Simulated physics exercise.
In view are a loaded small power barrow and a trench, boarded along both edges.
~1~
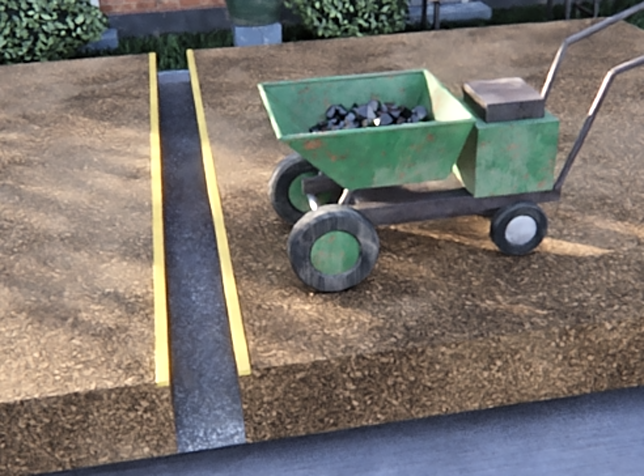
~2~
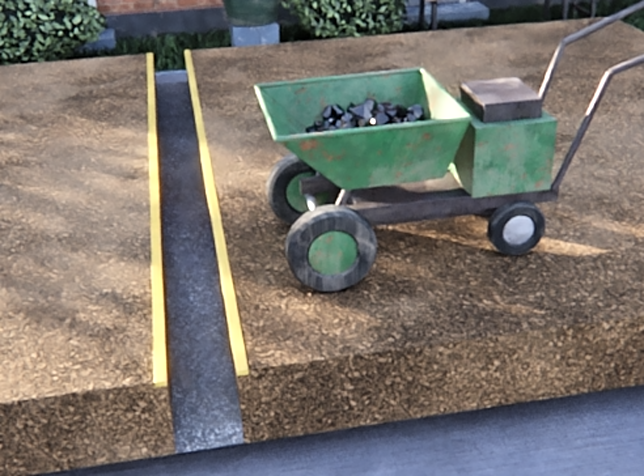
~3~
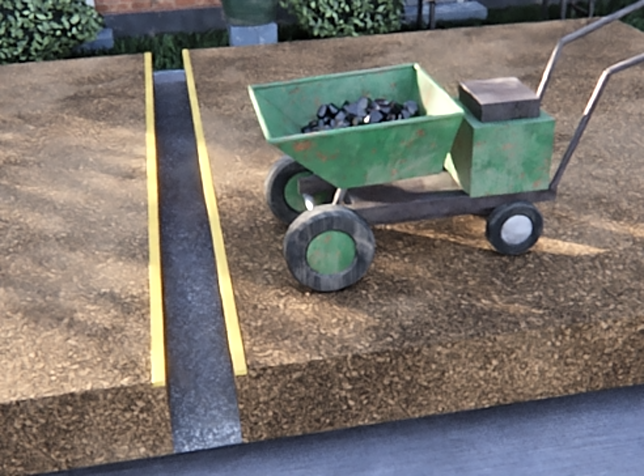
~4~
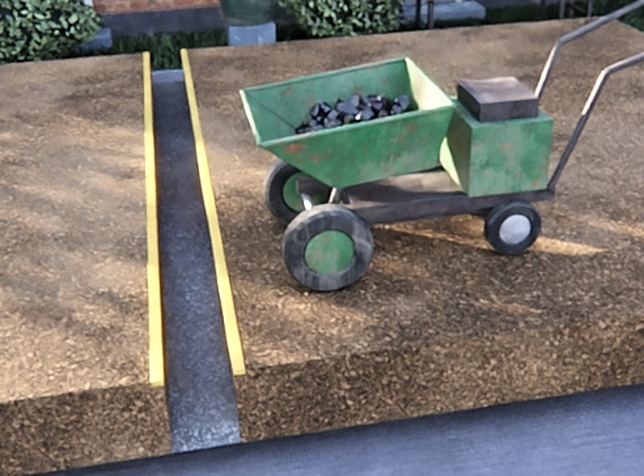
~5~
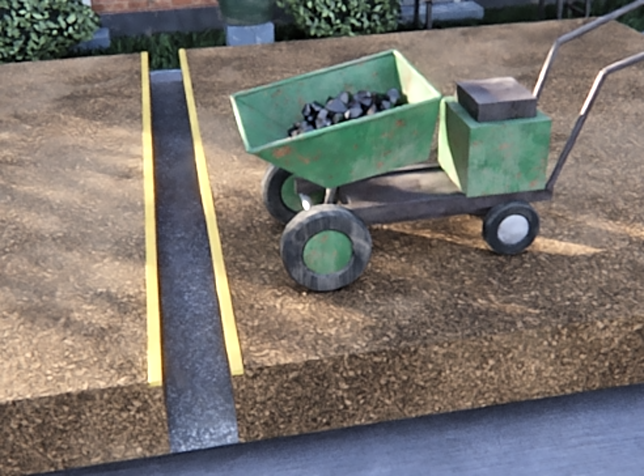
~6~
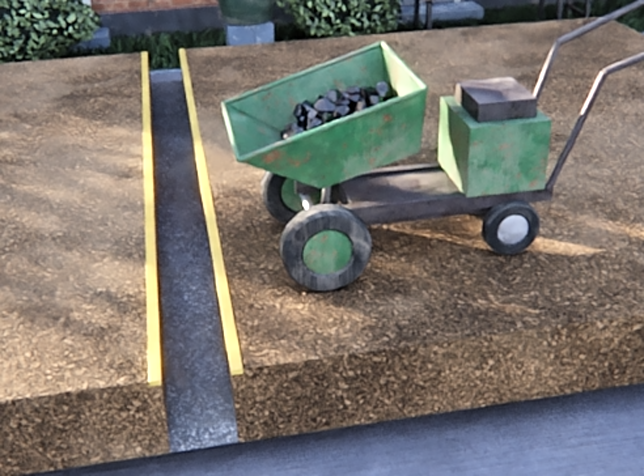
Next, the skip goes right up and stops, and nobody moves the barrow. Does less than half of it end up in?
No, over half goes in.
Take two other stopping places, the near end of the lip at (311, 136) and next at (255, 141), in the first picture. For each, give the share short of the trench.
First place: Around 0 per cent. Second place: Around 0 per cent.
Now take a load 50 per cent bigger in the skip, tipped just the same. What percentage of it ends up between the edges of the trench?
I'd say close to 70 per cent of it.
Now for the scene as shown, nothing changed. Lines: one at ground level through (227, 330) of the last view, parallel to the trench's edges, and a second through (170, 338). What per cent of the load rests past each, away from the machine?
Estimate, first then second: 100 %, 40 %.
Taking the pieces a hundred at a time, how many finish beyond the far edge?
My estimate is close to 20 in a hundred.
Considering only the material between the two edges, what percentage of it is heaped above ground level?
It comes to 0 per cent or so.
Soon, skip tipped steeply; all in the skip.
A while on, skip tipped right over; about half in the skip; about a third in or heaped over the trench; a small part beyond it.
Towards the end, skip tipped right over; most in or heaped over the trench; about a quarter beyond it.
Finally, skip tipped right over; most in or heaped over the trench; about a quarter beyond it.
